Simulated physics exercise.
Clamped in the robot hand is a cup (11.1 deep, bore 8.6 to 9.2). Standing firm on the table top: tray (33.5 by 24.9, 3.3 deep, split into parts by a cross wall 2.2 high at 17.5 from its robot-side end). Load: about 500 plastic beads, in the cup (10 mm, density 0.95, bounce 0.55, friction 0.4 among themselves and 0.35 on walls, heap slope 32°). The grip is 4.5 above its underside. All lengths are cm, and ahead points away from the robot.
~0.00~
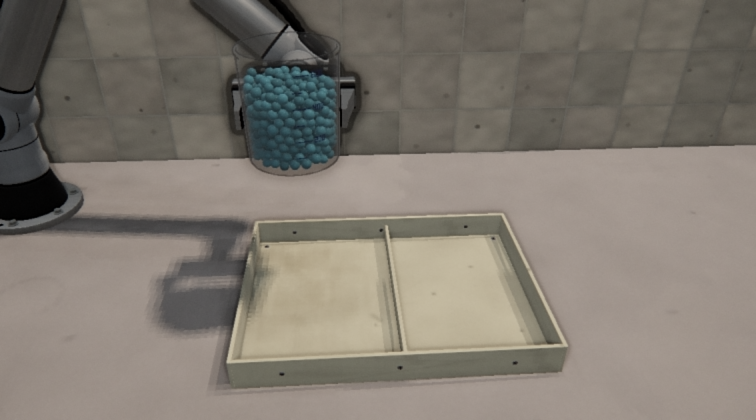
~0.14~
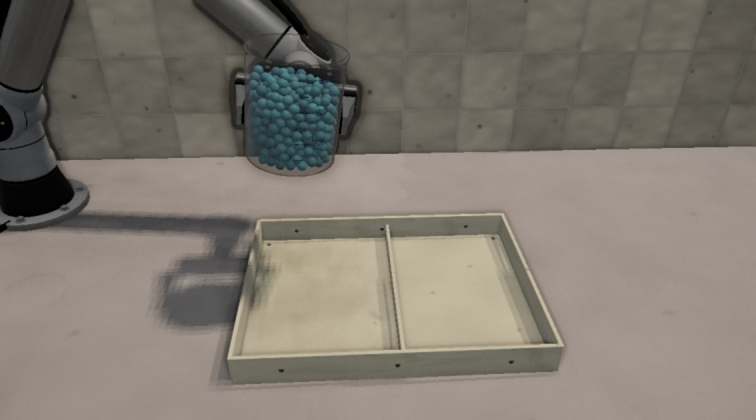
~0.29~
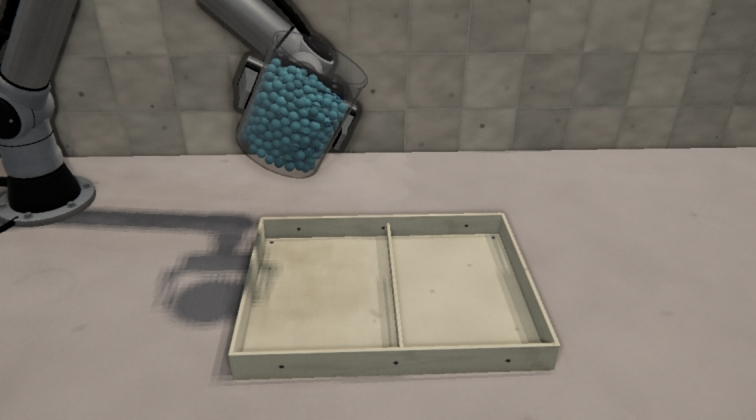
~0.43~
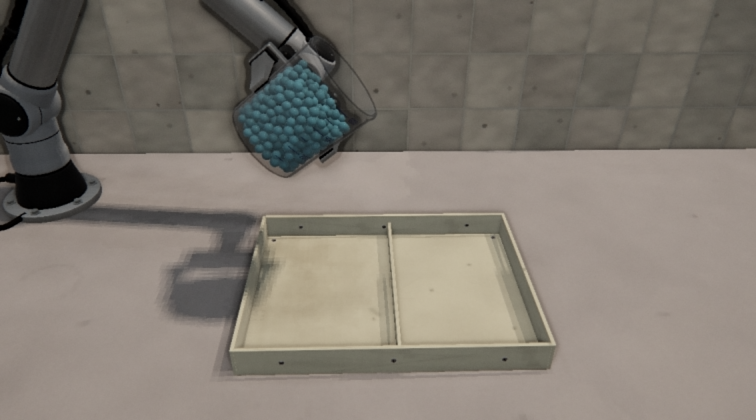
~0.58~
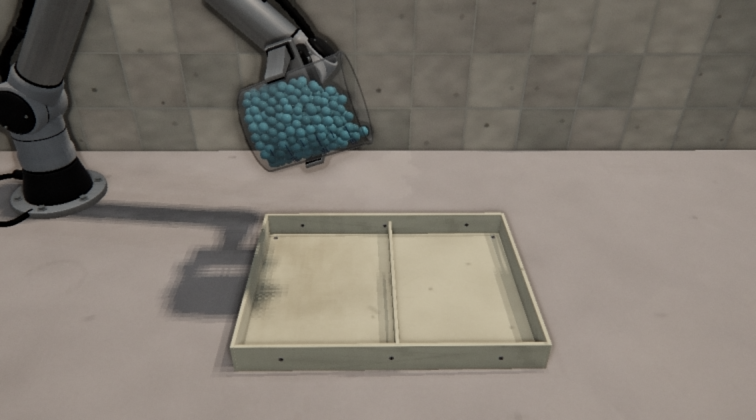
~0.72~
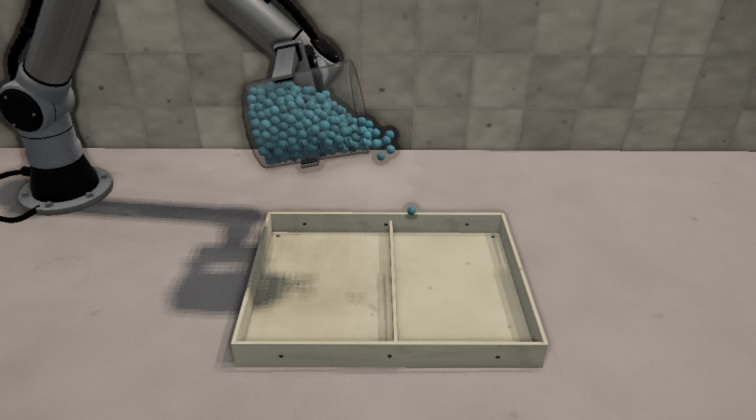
On a pale tabletop by a tiled wall, a robot arm tilting a clear cup rightward, first blue beads dropping toward a divided tray.
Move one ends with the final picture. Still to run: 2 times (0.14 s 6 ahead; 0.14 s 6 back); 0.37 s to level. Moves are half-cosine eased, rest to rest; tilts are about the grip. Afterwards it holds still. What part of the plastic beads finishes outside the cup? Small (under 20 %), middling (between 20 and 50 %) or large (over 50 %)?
A large share, over 50 %, ends outside the cup.
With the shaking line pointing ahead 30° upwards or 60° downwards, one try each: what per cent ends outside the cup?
About 80 and 20 per cent.
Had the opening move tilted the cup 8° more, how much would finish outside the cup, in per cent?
It would be near 90 per cent.
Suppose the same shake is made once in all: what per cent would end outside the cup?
In that case some 50 per cent.
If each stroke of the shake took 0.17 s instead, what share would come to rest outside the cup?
In that case some 60 per cent.
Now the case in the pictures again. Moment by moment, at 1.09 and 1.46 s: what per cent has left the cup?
About 50, 70.
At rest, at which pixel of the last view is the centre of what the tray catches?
At about (463, 284).
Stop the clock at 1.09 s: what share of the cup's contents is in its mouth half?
About 30 per cent.
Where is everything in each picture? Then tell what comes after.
Cup middle at (291, 105), level; upper third of the load around (288, 93), from x 250 to 330, top at y 70; 499 in the cup, in the first picture.
Cup middle at (294, 106), tilted 7° forward; upper third of the load around (290, 95), from x 255 to 335, top at y 70, in the second picture.
Cup middle at (298, 108), tilted 27° forward; upper third of the load around (290, 97), from x 245 to 345, top at y 65, in the third picture.
Cup middle at (303, 112), tilted 51° forward; upper third of the load around (294, 97), from x 245 to 345, top at y 65, in the fourth picture.
Cup middle at (306, 115), tilted 71° forward; upper third of the load around (291, 101), from x 245 to 365, top at y 80, in the fifth picture.
Cup middle at (307, 117), tilted 78° forward; upper third of the load around (286, 107), from x 250 to 410, top at y 85; 494 in the cup, 5 in flight or on a rim, in the sixth picture.
By 1.09 s, tilted 78° forward, highest piece 26 above the table; 255 in the cup, 134 in the far-side part, 4 on the table or floor, 106 in flight or on a rim.
By 1.46 s, tilted 39° forward, highest piece 27 above the table; 299 in the far-side part, 146 in the cup, 38 in the robot-side part, 10 on the table or floor, 6 in flight or on a rim.
By 1.85 s, level, highest piece 25 above the table; 305 in the far-side part, 146 in the cup, 37 in the robot-side part, 11 on the table or floor.
By 2.90 s, level, highest piece 25 above the table; 305 in the far-side part, 146 in the cup, 37 in the robot-side part, 11 on the table or floor.
Final count, 305 in the far-side part, 146 in the cup, 37 in the robot-side part, 11 on the table or floor. That is 71 % outside the cup.
